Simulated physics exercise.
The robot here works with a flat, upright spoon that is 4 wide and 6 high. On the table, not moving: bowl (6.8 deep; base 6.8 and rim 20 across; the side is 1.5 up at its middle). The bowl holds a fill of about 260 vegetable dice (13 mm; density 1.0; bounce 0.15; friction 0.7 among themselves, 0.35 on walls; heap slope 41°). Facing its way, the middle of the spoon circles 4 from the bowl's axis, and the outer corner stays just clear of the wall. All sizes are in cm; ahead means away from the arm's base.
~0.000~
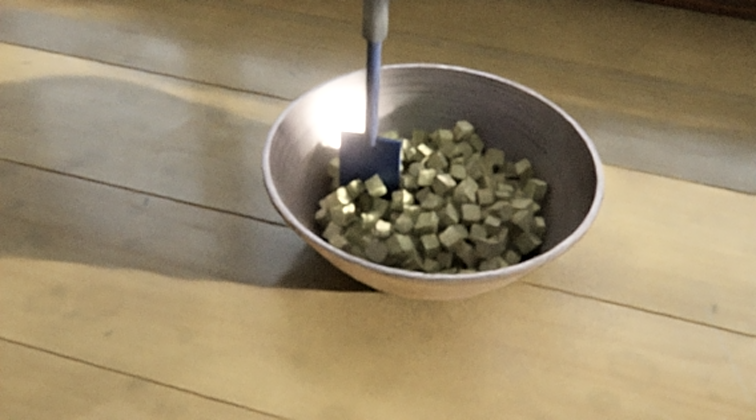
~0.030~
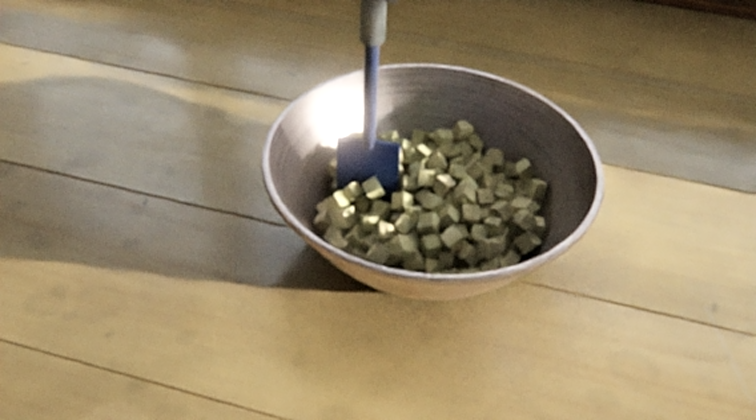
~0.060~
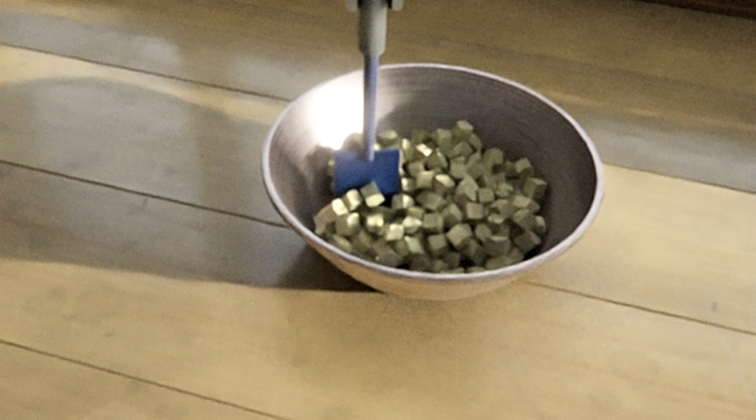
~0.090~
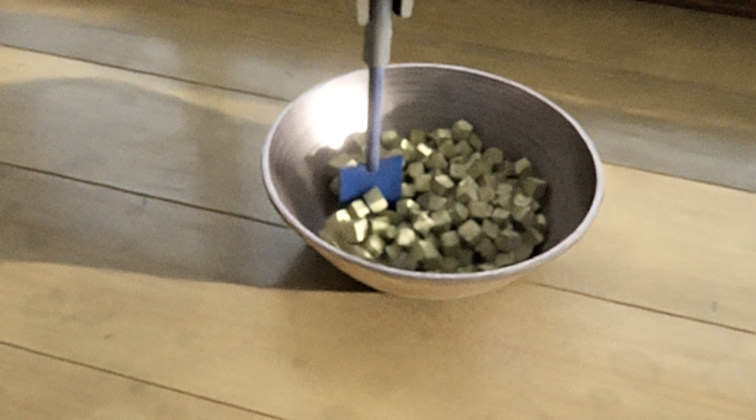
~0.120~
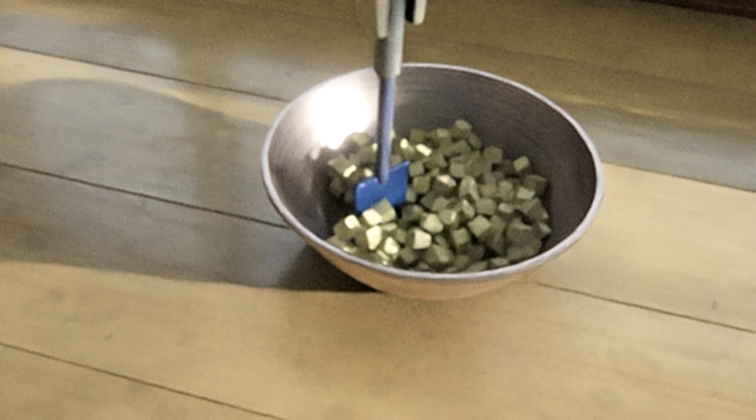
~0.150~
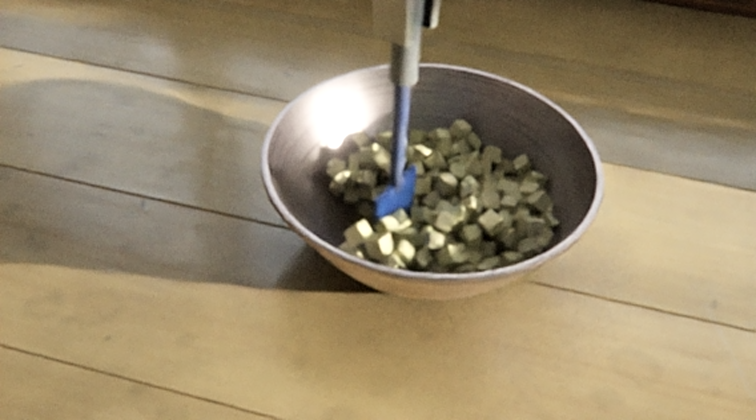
On a wooden plank surface, a wide bowl of small pale green cubes sits still while a blue flat-bladed tool on a gripped upright handle stands in its left side. The blade moves slowly toward the viewer, then curves right, turning until it looks narrow and nudging nearby cubes.
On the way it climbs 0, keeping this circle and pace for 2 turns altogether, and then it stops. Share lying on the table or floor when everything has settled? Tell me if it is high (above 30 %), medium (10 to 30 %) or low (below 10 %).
It is medium, 10 to 30 %.
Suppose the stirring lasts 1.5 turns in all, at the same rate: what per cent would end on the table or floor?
I'd expect some 10 per cent.
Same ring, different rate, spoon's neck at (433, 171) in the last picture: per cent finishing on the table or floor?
Something like 25 percent, roughly.
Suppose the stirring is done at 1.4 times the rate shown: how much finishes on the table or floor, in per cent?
Some 25 in a hundred.
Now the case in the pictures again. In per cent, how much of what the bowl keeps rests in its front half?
Roughly 65 percent of it.
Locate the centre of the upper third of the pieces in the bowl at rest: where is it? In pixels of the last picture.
Estimated centre: (337, 210).
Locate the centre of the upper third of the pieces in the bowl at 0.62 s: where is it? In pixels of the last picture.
About pixel (337, 150).
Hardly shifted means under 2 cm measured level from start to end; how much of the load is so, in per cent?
About 10 %.
By 0.62 s, 326° round, highest piece 8 above the table; 252 in the bowl, 8 on the table or floor, 4 in flight or on the tool.
By 1.10 s, 221° round, highest piece 9 above the table; 227 in the bowl, 29 on the table or floor, 8 in flight or on the tool.
By 1.53 s, 0° round, highest piece 8 above the table; 209 in the bowl, 55 on the table or floor.
By 2.23 s, 0° round, highest piece 8 above the table; 209 in the bowl, 55 on the table or floor.
Final count, 209 in the bowl, 55 on the table or floor. That is 21 % on the table or floor.
